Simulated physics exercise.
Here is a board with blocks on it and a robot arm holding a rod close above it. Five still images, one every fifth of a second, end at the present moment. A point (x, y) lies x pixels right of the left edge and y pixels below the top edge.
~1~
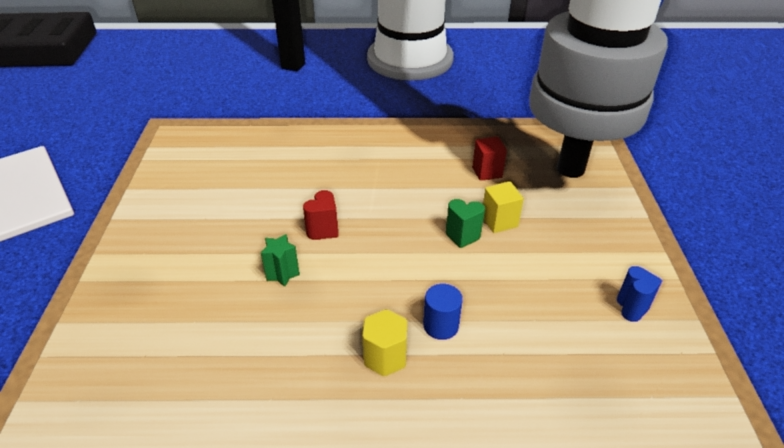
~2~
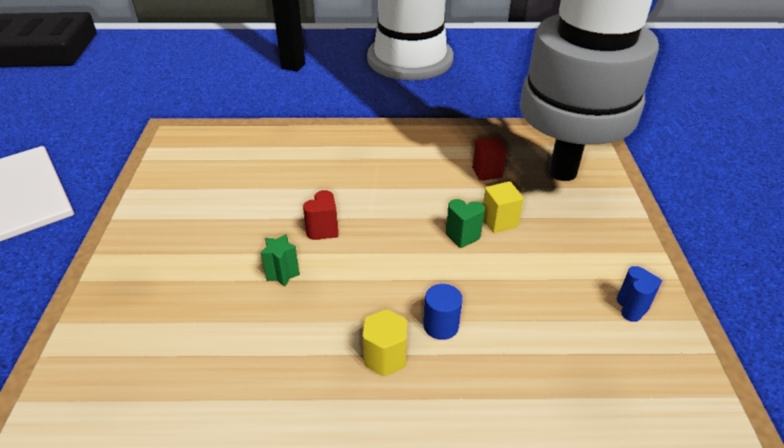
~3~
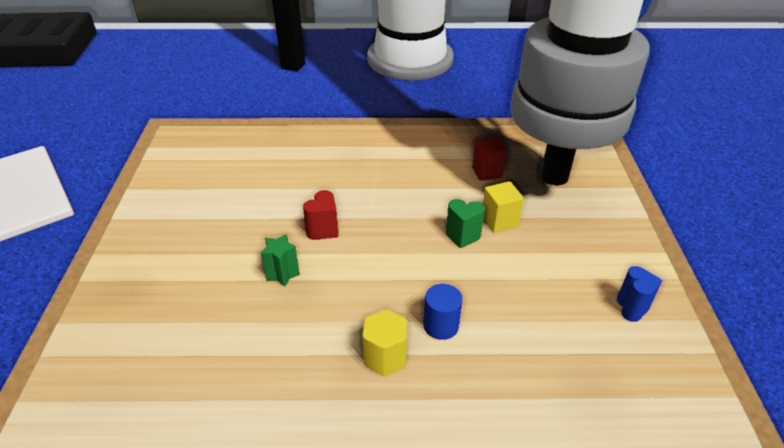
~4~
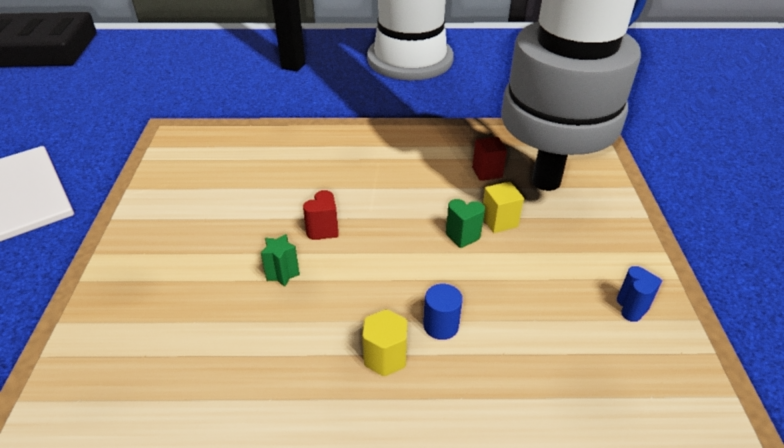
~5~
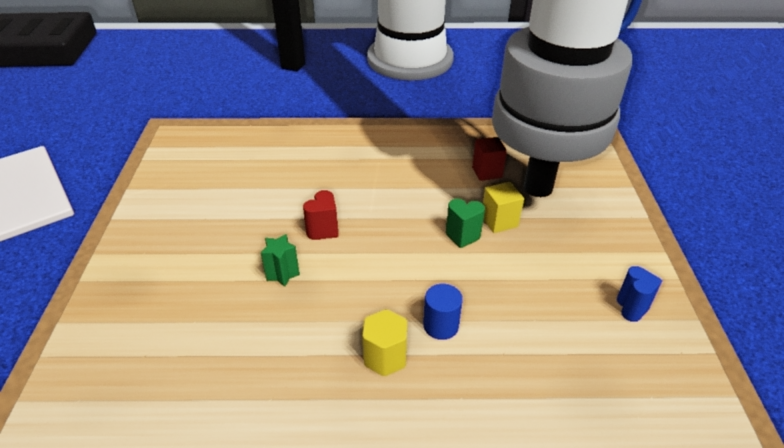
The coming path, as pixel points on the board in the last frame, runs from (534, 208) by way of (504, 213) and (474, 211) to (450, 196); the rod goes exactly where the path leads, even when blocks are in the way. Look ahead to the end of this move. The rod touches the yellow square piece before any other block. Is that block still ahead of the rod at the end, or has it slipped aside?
I'd say the yellow square piece has slipped off and sits beside or behind the rod.
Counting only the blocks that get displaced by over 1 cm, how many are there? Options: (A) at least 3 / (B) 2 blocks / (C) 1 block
Option B.
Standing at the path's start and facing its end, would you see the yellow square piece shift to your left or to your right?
It moves left.
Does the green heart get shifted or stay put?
The block moves away from its spot.
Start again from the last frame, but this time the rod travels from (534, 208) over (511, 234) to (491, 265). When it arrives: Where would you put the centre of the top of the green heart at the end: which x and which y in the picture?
Close to (438, 212).
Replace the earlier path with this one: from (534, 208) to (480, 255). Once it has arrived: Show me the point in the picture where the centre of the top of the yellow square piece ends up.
Most likely (452, 225).
What follows on the original path. One third of the way, rod (507, 194); yellow square piece (490, 198), turned 25° anticlockwise.
Two thirds of the way, rod (475, 191); green heart (457, 216), turned 35° clockwise; yellow square piece (479, 204), turned 60° anticlockwise.
At the end, rod (452, 177); green heart (457, 216), turned 35° clockwise; red square piece not moved; yellow square piece (479, 204), turned 60° anticlockwise.
